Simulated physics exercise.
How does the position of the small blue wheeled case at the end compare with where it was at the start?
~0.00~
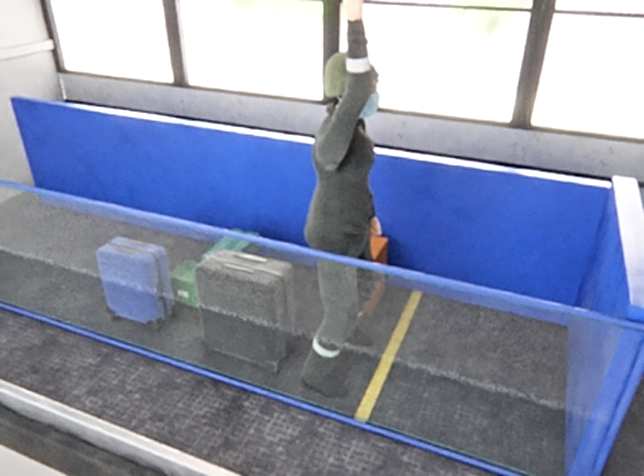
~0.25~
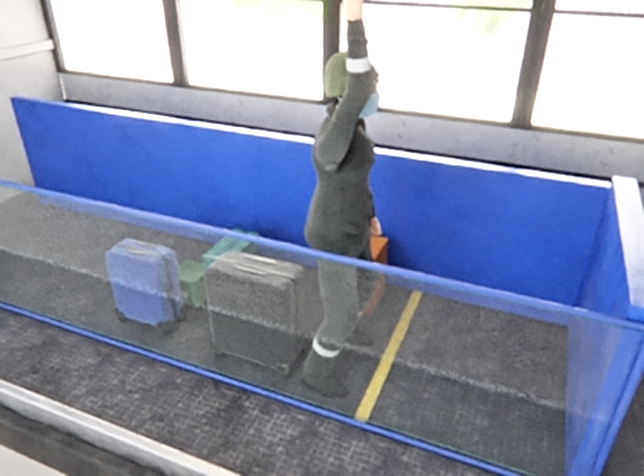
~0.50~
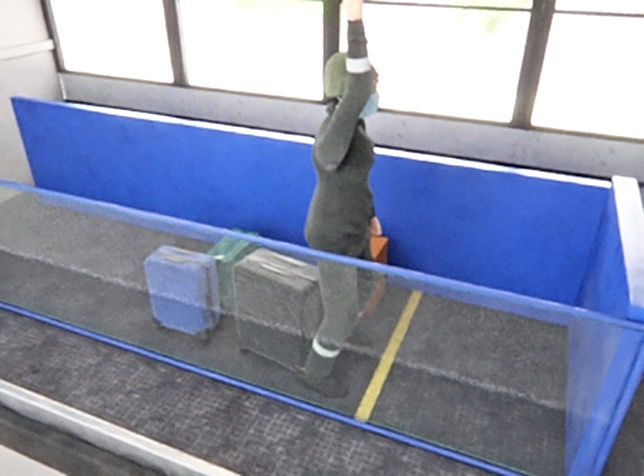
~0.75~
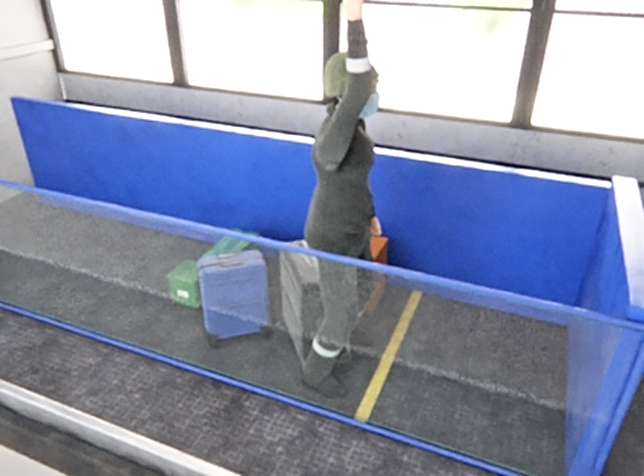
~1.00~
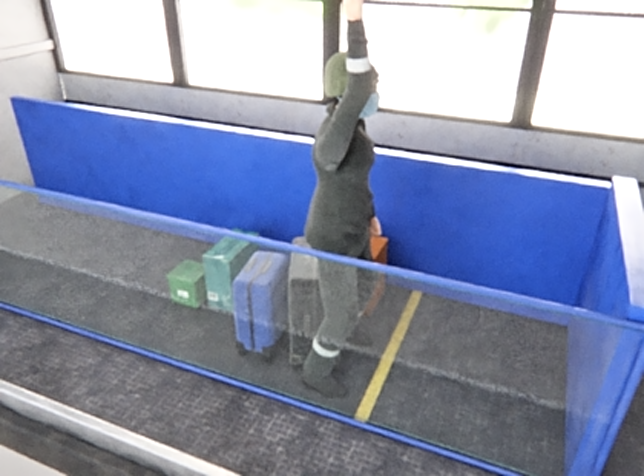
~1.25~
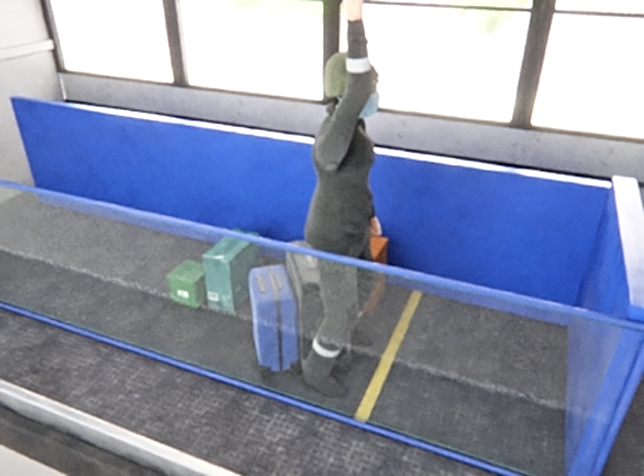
At the start the small blue case is on the left, in front of the green tub. By the end it is farther right and a little nearer the viewer, close beside the standing person's feet.
